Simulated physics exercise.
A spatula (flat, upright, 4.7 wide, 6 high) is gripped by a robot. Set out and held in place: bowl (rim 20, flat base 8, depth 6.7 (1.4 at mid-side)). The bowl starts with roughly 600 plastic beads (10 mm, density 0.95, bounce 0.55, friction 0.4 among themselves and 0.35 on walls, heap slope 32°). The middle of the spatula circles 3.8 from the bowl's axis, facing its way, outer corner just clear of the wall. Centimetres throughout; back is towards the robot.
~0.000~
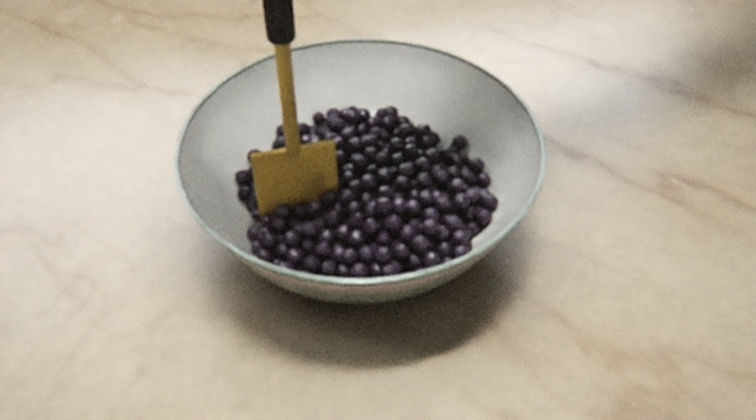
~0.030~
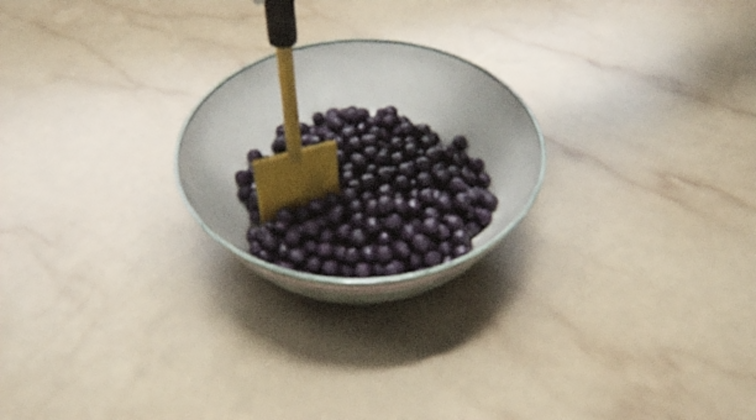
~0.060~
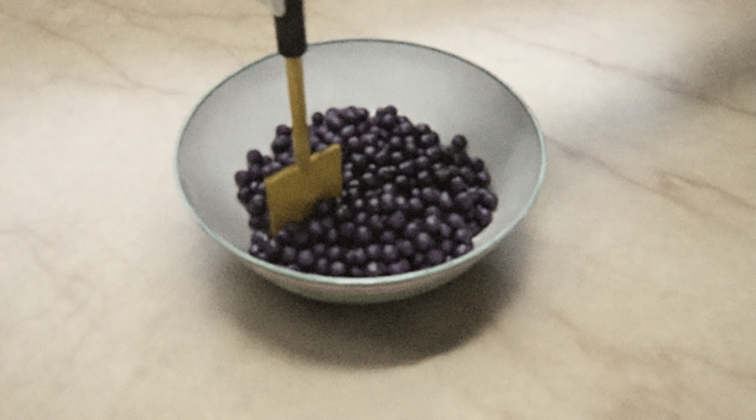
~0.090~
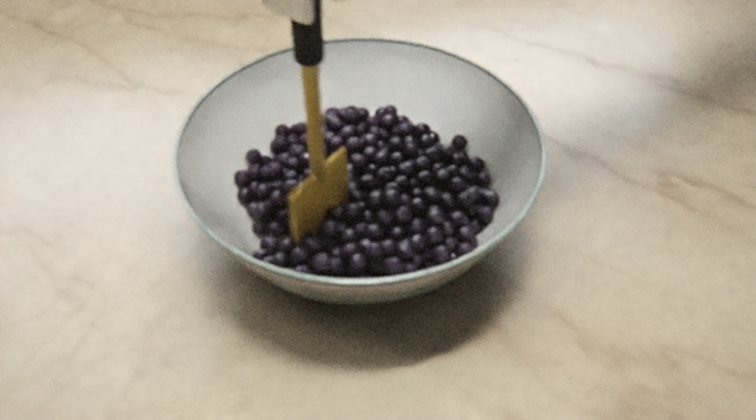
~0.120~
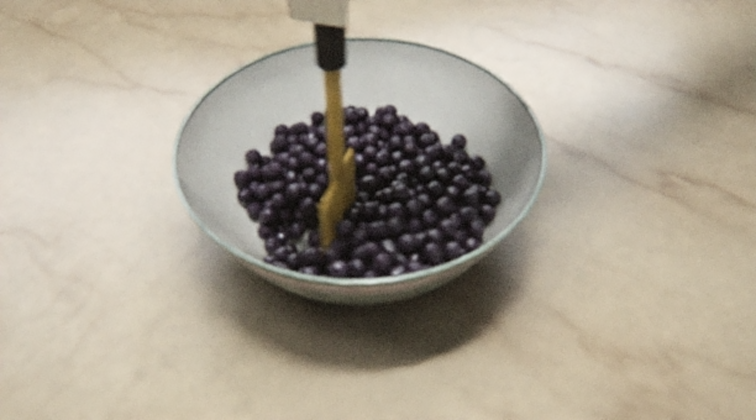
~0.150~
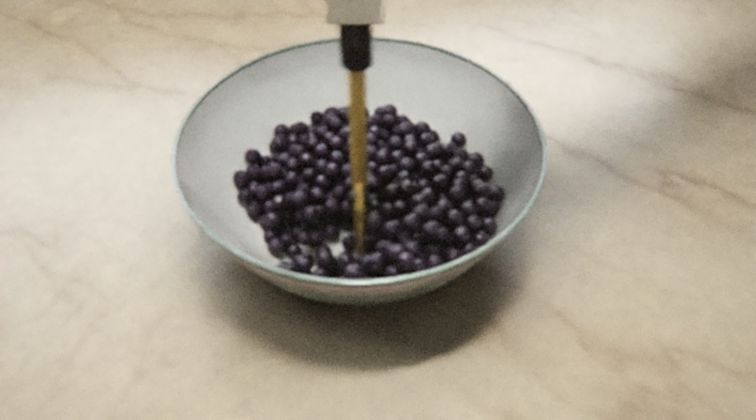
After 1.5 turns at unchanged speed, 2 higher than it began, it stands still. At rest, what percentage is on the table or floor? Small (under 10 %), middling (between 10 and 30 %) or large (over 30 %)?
Answer: Small; under 10 % of the plastic beads finish on the table or floor.
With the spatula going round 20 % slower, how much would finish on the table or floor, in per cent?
In that case some 0 per cent.
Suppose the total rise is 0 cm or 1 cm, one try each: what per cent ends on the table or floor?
Some 0 and 0 per cent.
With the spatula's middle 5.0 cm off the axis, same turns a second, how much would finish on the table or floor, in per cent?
Then about 5 per cent.
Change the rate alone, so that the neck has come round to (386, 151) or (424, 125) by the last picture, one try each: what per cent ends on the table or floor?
Some 5 and 25 per cent.
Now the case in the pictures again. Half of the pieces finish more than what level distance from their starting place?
About 6 cm.
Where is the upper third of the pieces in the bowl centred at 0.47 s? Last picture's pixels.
Near (331, 104).
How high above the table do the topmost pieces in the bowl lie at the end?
About 6.0 cm.
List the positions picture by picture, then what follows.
The first picture shows spatula neck at (291, 126), 0° round; upper third of the load around (380, 181), from x 245 to 490, top at y 115; 597 in the bowl.
The second picture shows spatula neck at (292, 130), 7° round; upper third of the load around (380, 181), from x 245 to 490, top at y 115.
The third picture shows spatula neck at (301, 141), 23° round; upper third of the load around (377, 188), from x 240 to 490, top at y 115.
The fourth picture shows spatula neck at (317, 149), 40° round; upper third of the load around (377, 201), from x 240 to 490, top at y 110.
The fifth picture shows spatula neck at (336, 155), 58° round; upper third of the load around (388, 209), from x 240 to 490, top at y 110.
The sixth picture shows spatula neck at (359, 156), 75° round; upper third of the load around (404, 206), from x 240 to 495, top at y 110; 597 in the bowl.
After 0.47 s, 256° round, highest piece 8 above the table; 590 in the bowl, 4 on the table or floor, 3 in flight or on the tool.
After 0.78 s, 78° round, highest piece 7 above the table; 586 in the bowl, 11 on the table or floor.
After 1.14 s, 180° round, highest piece 6 above the table; 586 in the bowl, 11 on the table or floor.
After 1.84 s, 180° round, highest piece 6 above the table; 586 in the bowl, 11 on the table or floor.
At rest, 586 in the bowl, 11 on the table or floor. That is 2 % on the table or floor.
